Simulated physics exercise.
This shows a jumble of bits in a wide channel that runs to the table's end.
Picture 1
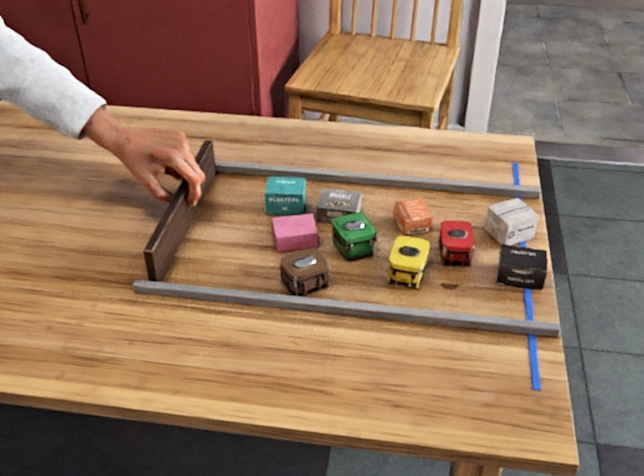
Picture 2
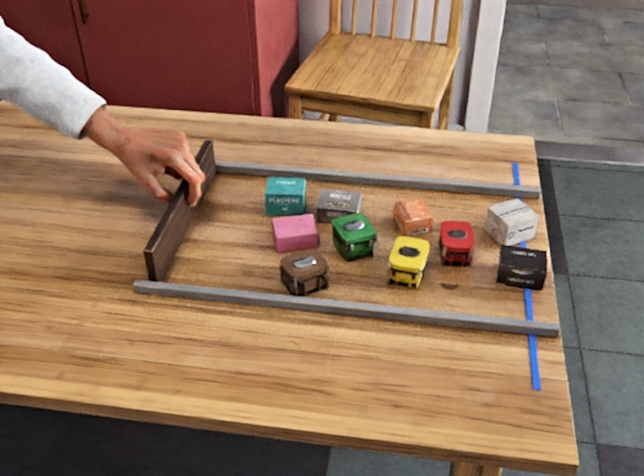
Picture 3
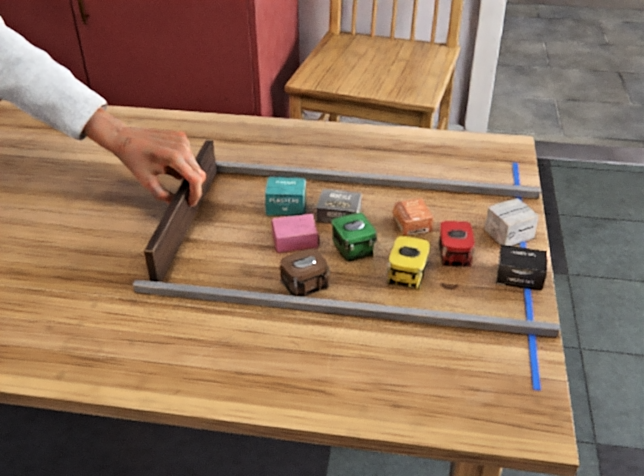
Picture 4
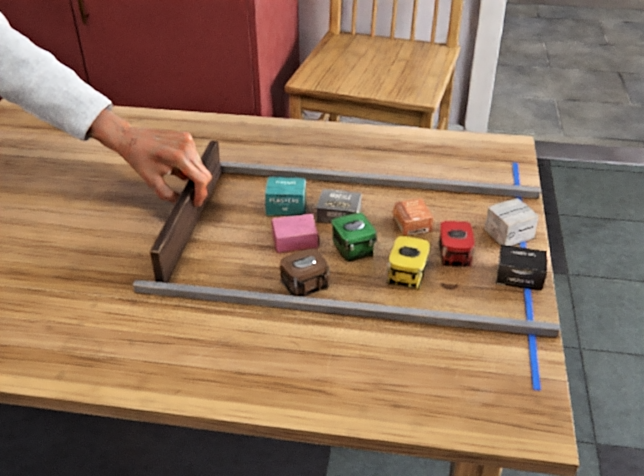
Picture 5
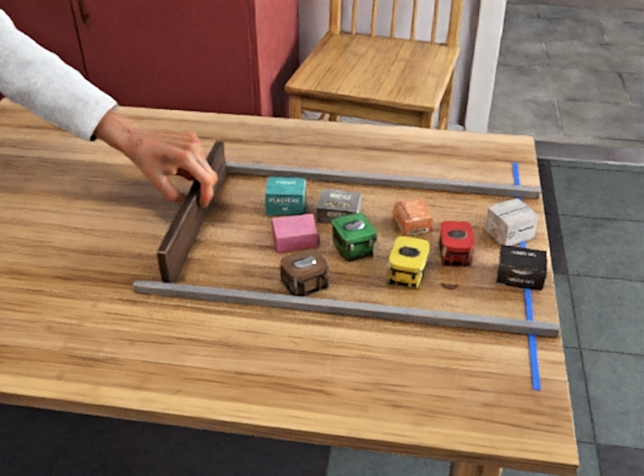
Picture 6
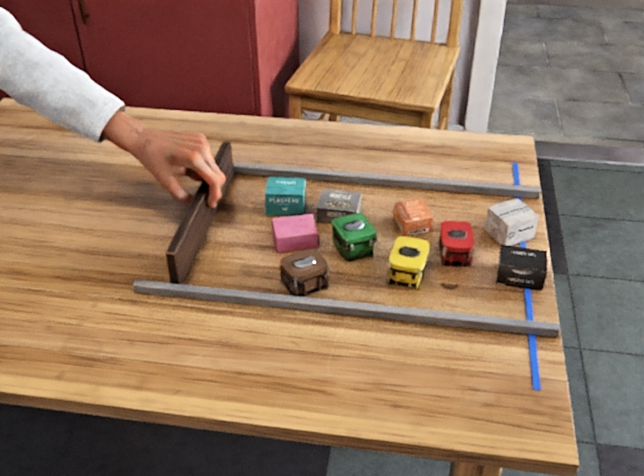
On a wooden table, between two grey rails, a hand held a dark board upright and slid it slightly to the right, while the small colourful boxes and cases ahead of it stayed still.
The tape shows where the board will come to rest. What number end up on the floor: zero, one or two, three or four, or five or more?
As it turns out, the number that fall off is five or more.
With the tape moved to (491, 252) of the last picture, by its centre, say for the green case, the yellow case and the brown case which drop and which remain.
The green case comes down; the yellow case remains up; the brown case holds on.
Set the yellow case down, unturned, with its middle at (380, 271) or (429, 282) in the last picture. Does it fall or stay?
The yellow case is lost; tumbles off.
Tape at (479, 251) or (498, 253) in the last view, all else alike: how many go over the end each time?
The counts: 4 and 6.
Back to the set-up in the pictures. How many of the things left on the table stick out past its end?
The number is 3.
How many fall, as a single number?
In all, 7 of them.
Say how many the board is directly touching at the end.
The number is 3.
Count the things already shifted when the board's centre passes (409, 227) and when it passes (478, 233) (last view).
By then 10, and 10.
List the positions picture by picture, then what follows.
Black box (522, 267); white box (511, 223); red case (456, 244); board (184, 207); tape (524, 255), in the first frame.
White box (511, 223); green case (353, 237), in the second frame.
Red case (456, 244); yellow case (409, 262), in the third frame.
Black box (522, 267); orange box (413, 217), in the fourth frame.
White box (511, 223); pink block (295, 233), in the fifth frame.
Black box (522, 267); white box (511, 223); red case (456, 244); board (204, 208); tape (524, 255), in the sixth frame.
Soon after, none off yet; black box at rest near (522, 267); white box at rest near (511, 223); red case at rest near (456, 244).
In the end, the number that fall off is five or more; gone, grey box, green case, orange box, yellow case, red case, white box and black box.
